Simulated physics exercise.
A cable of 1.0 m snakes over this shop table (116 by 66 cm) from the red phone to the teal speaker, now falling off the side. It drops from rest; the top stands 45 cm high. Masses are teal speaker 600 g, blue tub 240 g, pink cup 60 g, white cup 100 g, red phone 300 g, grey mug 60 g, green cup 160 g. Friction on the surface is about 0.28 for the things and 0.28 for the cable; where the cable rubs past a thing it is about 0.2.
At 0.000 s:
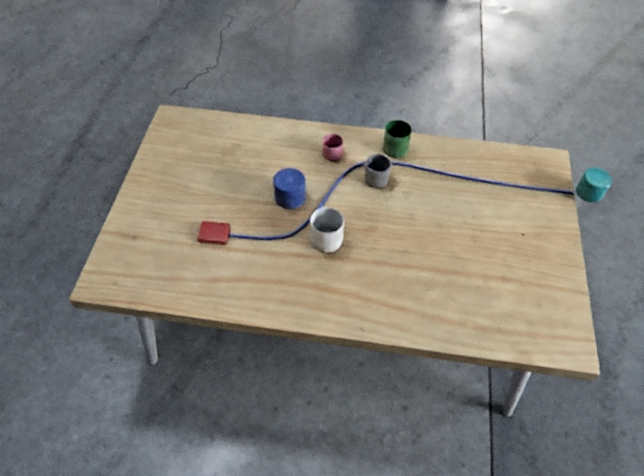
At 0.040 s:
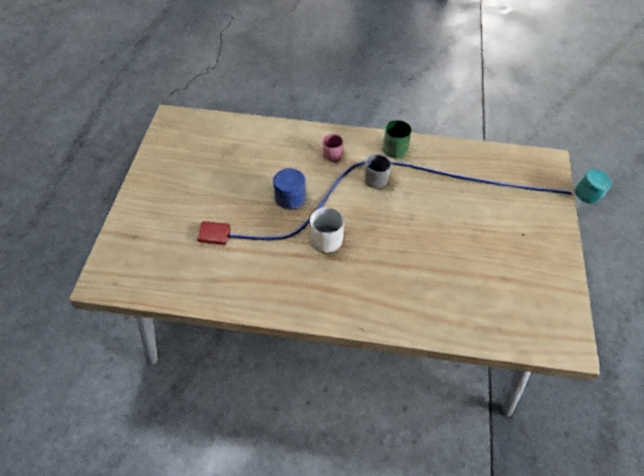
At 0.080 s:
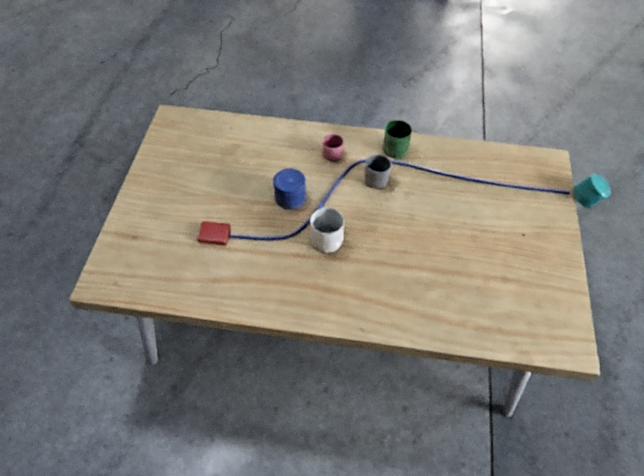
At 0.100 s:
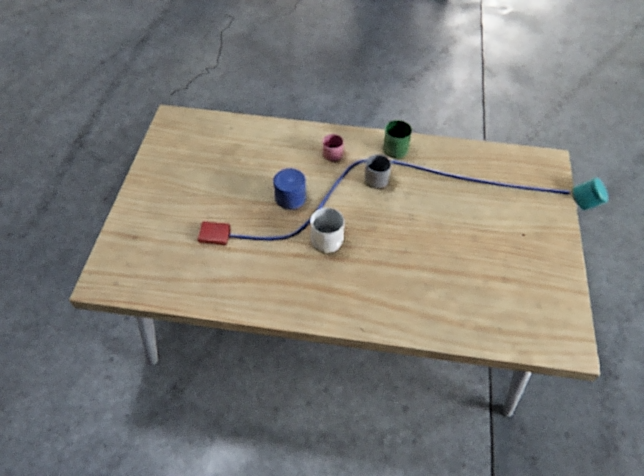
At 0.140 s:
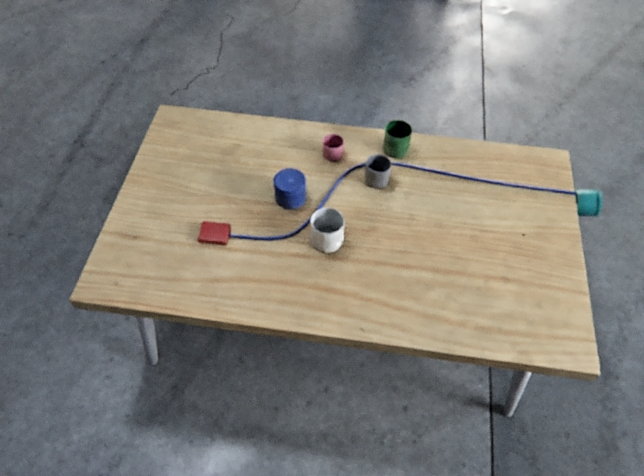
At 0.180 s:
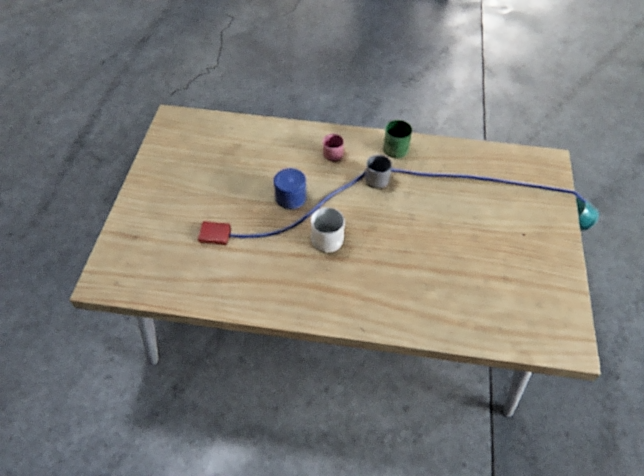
On a wooden shop table above a concrete floor, a blue cable winds among cups and a blue tub from a red phone to a teal speaker at the right edge. The speaker tilts over and drops beside the edge, then slips partly behind the tabletop as the cable shifts and straightens slightly.
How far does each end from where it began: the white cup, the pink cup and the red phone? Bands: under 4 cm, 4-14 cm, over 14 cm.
In order: The white cup slides into the middle band; the pink cup stays in the low band; the red phone travels a long way.
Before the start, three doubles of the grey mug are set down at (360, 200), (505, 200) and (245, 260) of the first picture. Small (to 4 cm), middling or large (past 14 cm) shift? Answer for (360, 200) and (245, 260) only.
In that order: Large, small.
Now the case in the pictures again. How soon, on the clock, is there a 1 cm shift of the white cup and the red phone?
About: White cup 0.44 s, red phone 0.24 s.
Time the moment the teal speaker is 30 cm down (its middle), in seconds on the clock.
About: 0.36 s.
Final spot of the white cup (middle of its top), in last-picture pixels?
At about (357, 237).
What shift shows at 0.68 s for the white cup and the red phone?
About: White cup 8 cm, red phone 45 cm.
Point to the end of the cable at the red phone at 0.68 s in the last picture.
Near (403, 200).
By 0.4 s, the cable's tail end at (333, 217); red phone 26 cm off its start, white cup 2 cm off its start, grey mug 42 cm off its start.
By 0.7 s, the cable's tail end at (403, 200); red phone 45 cm off its start, white cup 8 cm off its start, grey mug over the edge.
By 0.9 s, the cable's tail end at (420, 198); red phone 49 cm off its start at (413, 204), white cup 8 cm off its start at (357, 237), grey mug over the edge.
By 1.2 s, the cable's tail end at (420, 198); red phone 49 cm off its start, white cup 8 cm off its start, grey mug over the edge.
By 2.4 s, the cable's tail end at (420, 198); red phone 49 cm off its start at (413, 204), white cup 8 cm off its start at (357, 237), pink cup 0 cm off its start at (334, 141), grey mug over the edge.
